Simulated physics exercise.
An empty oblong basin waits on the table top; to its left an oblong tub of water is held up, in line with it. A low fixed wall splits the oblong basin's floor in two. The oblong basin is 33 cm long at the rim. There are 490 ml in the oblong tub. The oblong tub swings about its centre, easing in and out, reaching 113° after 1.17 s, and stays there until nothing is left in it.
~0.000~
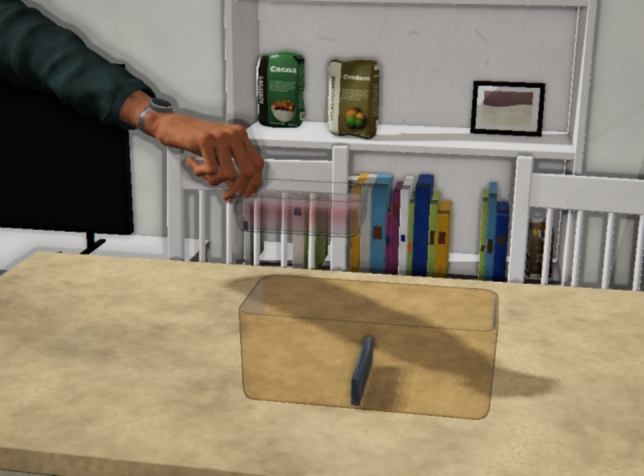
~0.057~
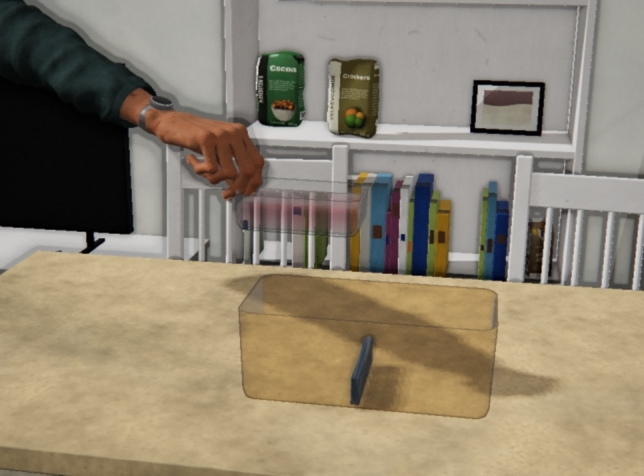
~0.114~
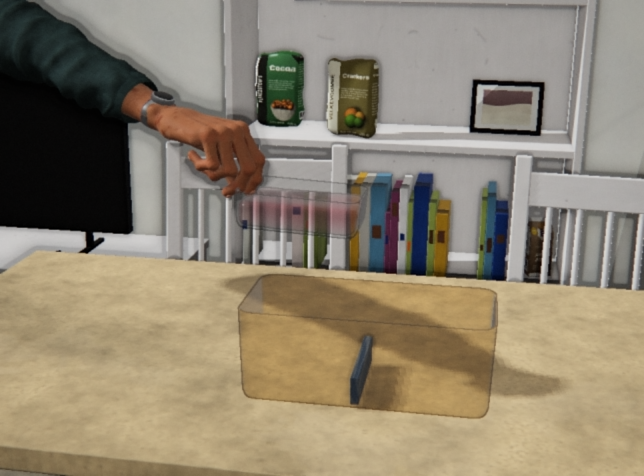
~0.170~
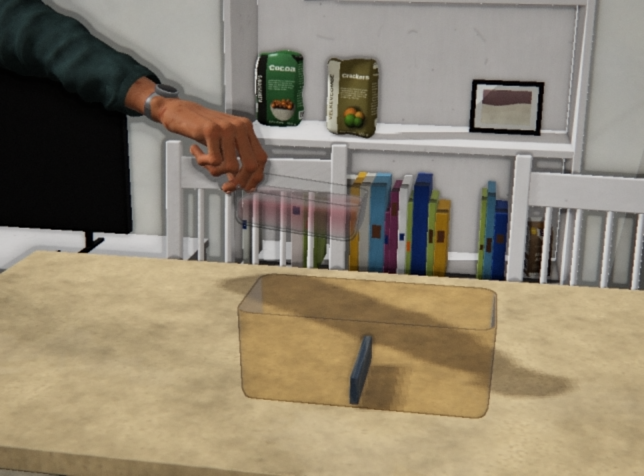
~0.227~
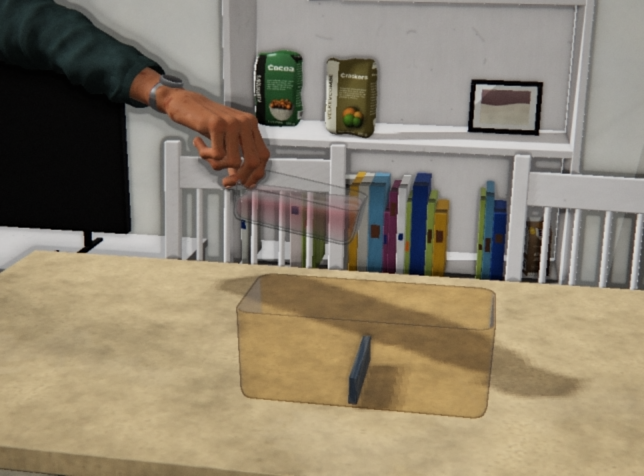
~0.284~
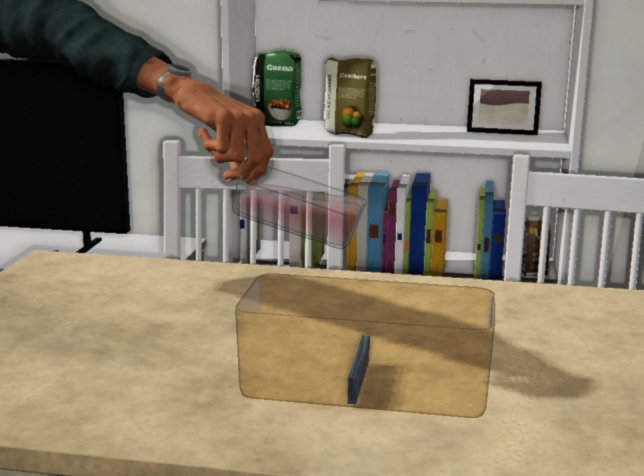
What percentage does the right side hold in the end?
About 81 per cent.
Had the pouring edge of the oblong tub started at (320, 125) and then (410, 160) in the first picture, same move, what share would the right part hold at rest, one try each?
In turn about 60 and 85 per cent.
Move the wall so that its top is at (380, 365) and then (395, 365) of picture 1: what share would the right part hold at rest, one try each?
In turn about 75 and 60 per cent.
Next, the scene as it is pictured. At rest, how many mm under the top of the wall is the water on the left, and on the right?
Some 36 mm on the left and 22 mm on the right.
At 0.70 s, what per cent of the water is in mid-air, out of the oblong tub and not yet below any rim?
Some 30 per cent.
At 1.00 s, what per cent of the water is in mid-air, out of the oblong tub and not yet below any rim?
Some 3 per cent.
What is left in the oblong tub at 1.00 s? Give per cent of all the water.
Some 2 per cent.
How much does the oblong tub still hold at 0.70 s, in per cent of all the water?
Near 14 in a hundred.
By 0.70 s the tilt is 74° and 14 per cent is still to pour, 0 is left of the wall and 56 right of it.
By 1.00 s the tilt is 108° and 2 per cent is still to pour, 14 is left of the wall and 81 right of it.
By 1.32 s the tilt is 113° and 0 per cent is still to pour, 17 is left of the wall and 81 right of it.
By 1.67 s the tilt is 113° and 0 per cent is still to pour, 18 is left of the wall and 81 right of it.
At rest 18 per cent lies left of the wall, 81 right of it and 1 outside.
